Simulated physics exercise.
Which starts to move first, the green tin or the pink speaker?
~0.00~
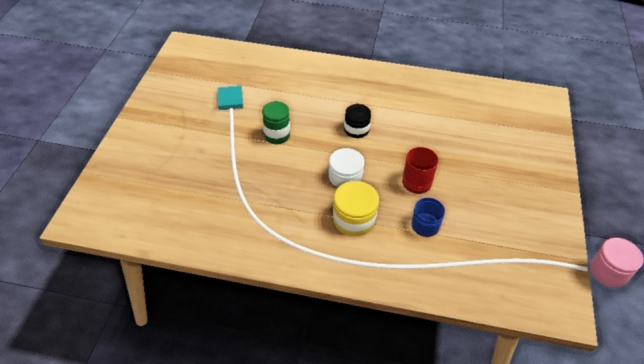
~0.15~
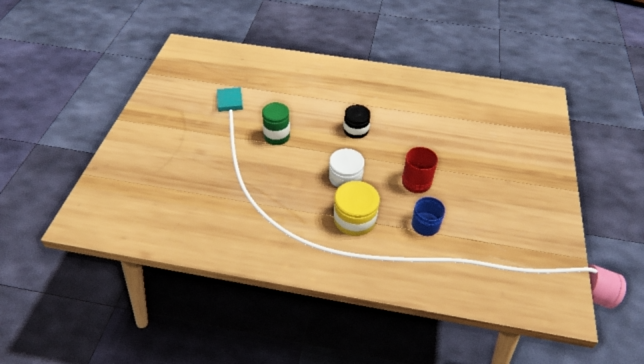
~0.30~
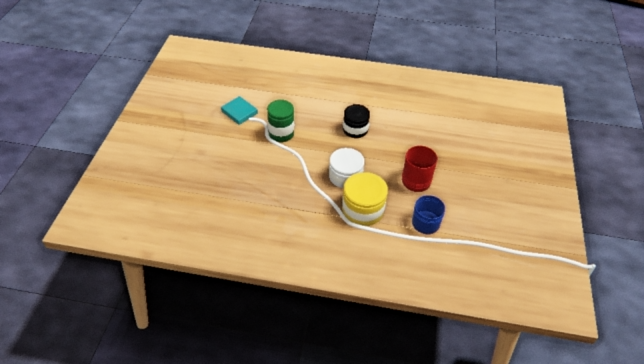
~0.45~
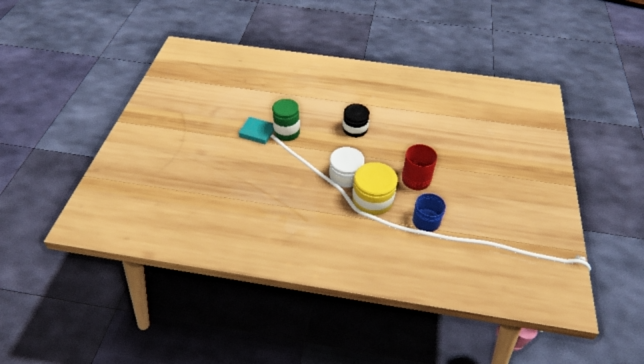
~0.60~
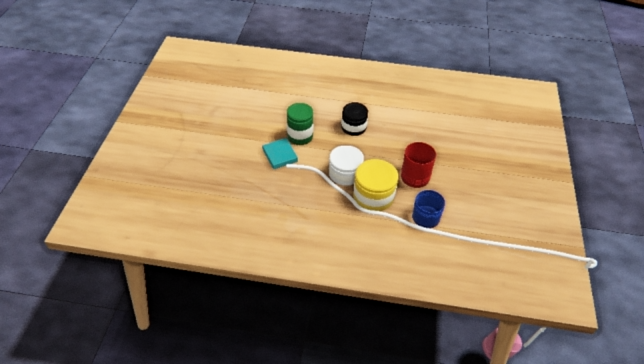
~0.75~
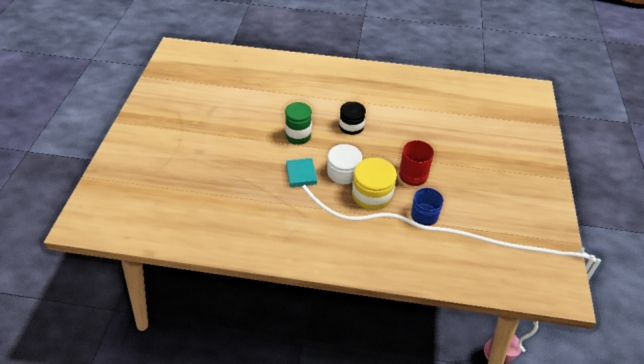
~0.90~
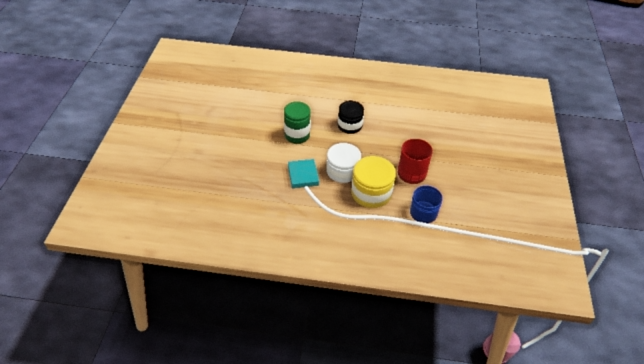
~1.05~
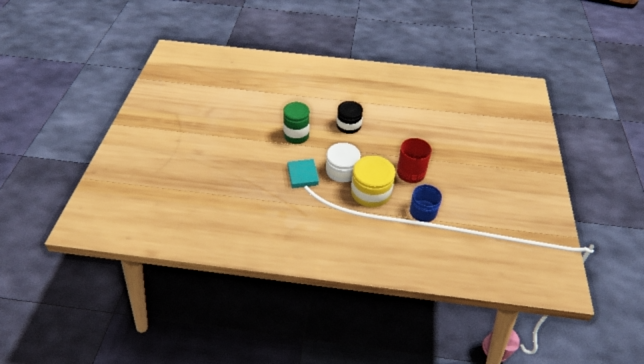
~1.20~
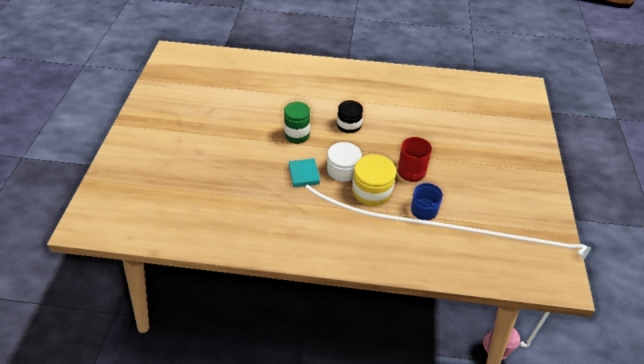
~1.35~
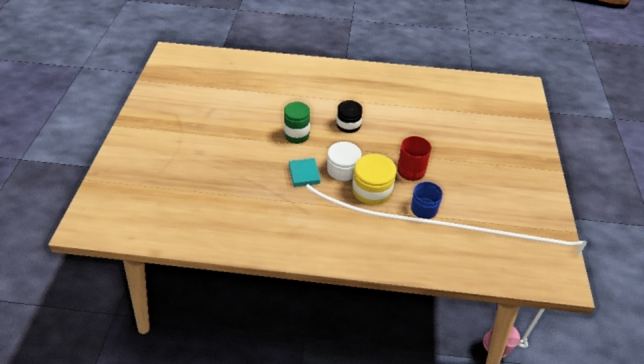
The pink speaker starts to move first, dropping at the table's right edge. The green tin only shifts later, as the teal phone is dragged past it.
